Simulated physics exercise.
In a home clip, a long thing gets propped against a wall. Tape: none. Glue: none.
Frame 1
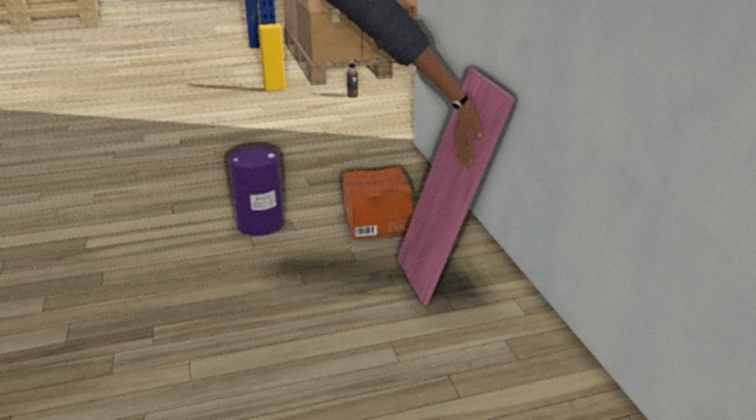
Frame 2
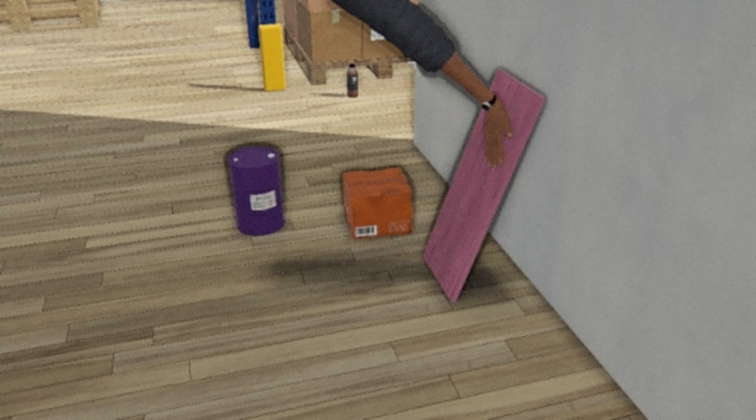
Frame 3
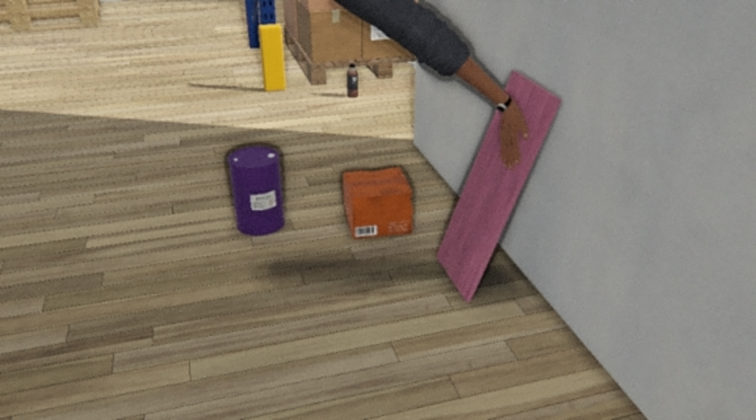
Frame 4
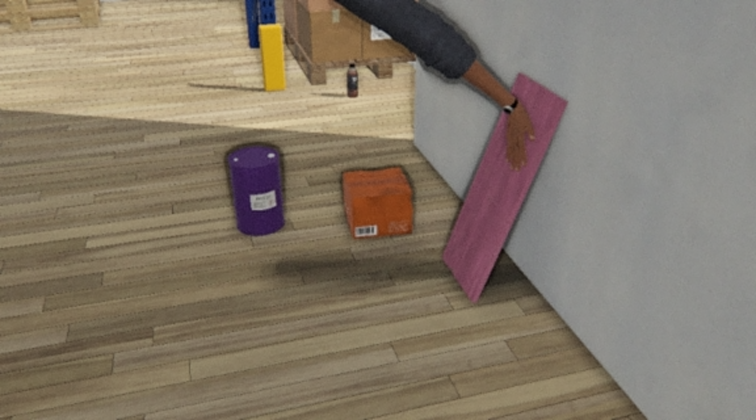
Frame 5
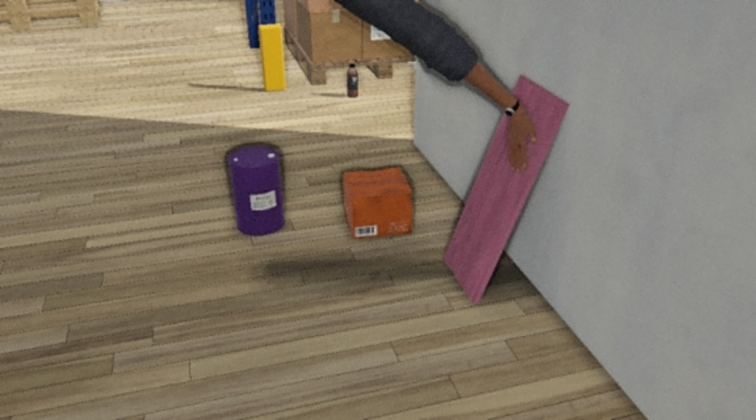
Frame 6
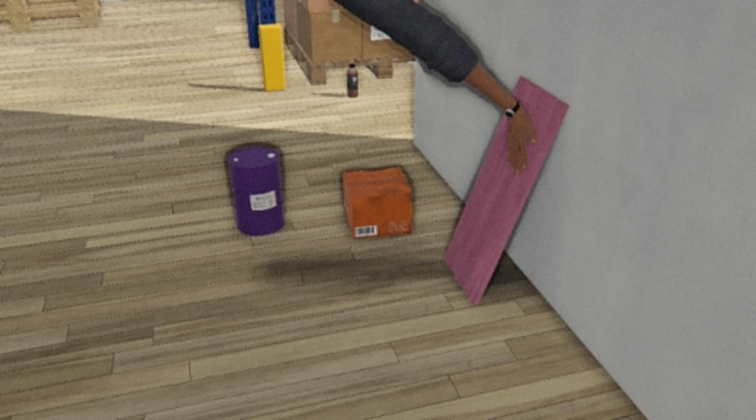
A pink board, held by a hand, moves right and leans against the grey wall.
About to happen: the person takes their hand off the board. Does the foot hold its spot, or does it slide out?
It stays still.
Then, 0.20 s on from there, no change.
Then, 0.50 s on from there, pink board resting near (499, 192).
In the end, all 3 unmoved. At the end, from the last picture's camera, pink board near (499, 192). The board remains leaning.
